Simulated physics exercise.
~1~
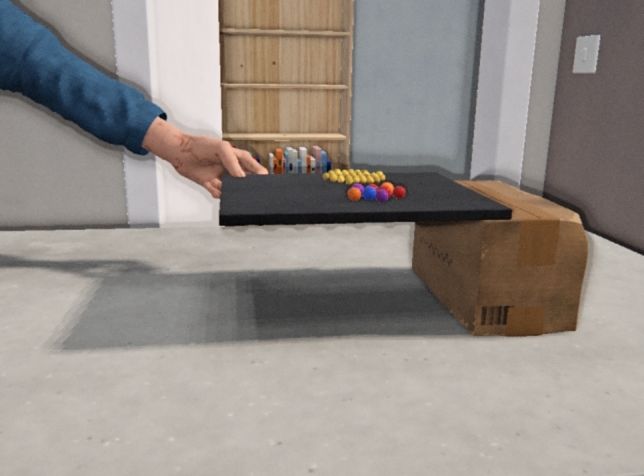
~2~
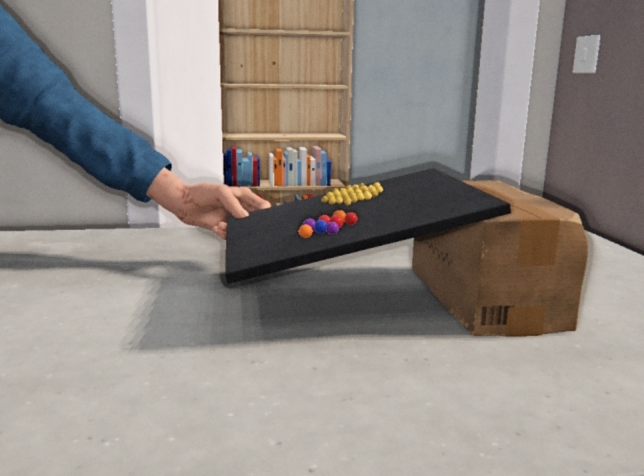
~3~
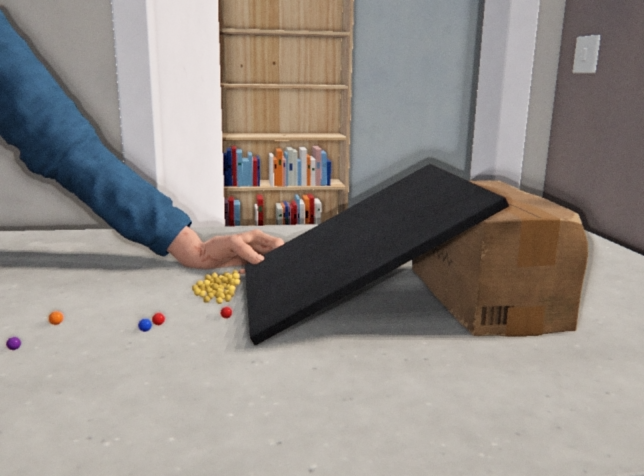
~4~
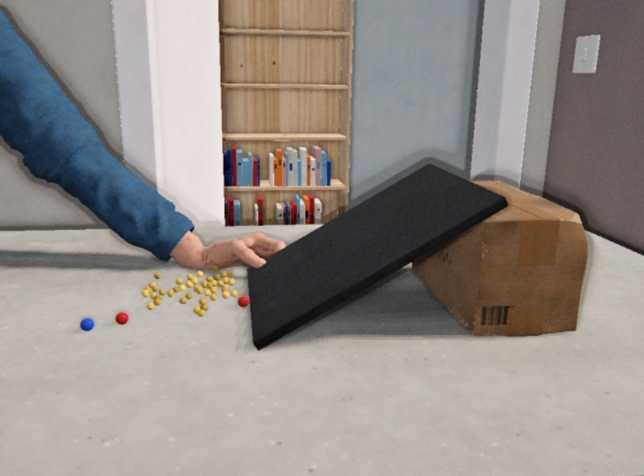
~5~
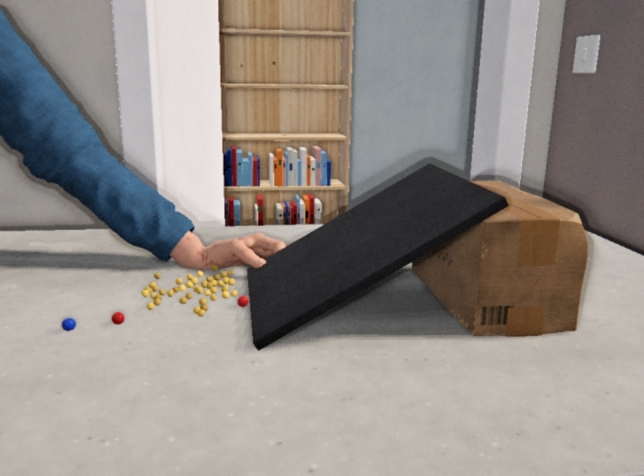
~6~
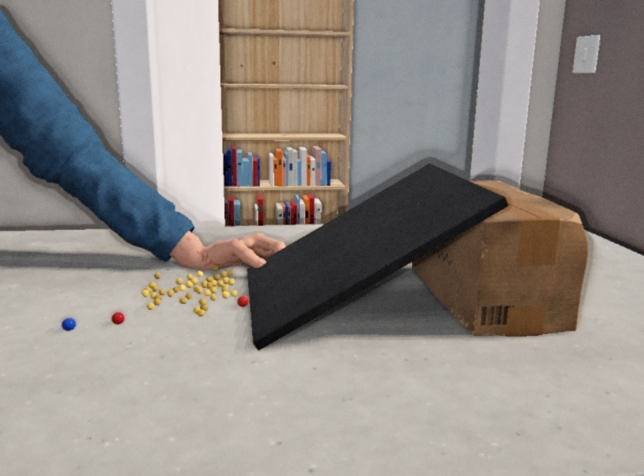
Black board tilting as a hand lowers its left end, coloured balls rolling far left while yellow bits spill and settle nearby.
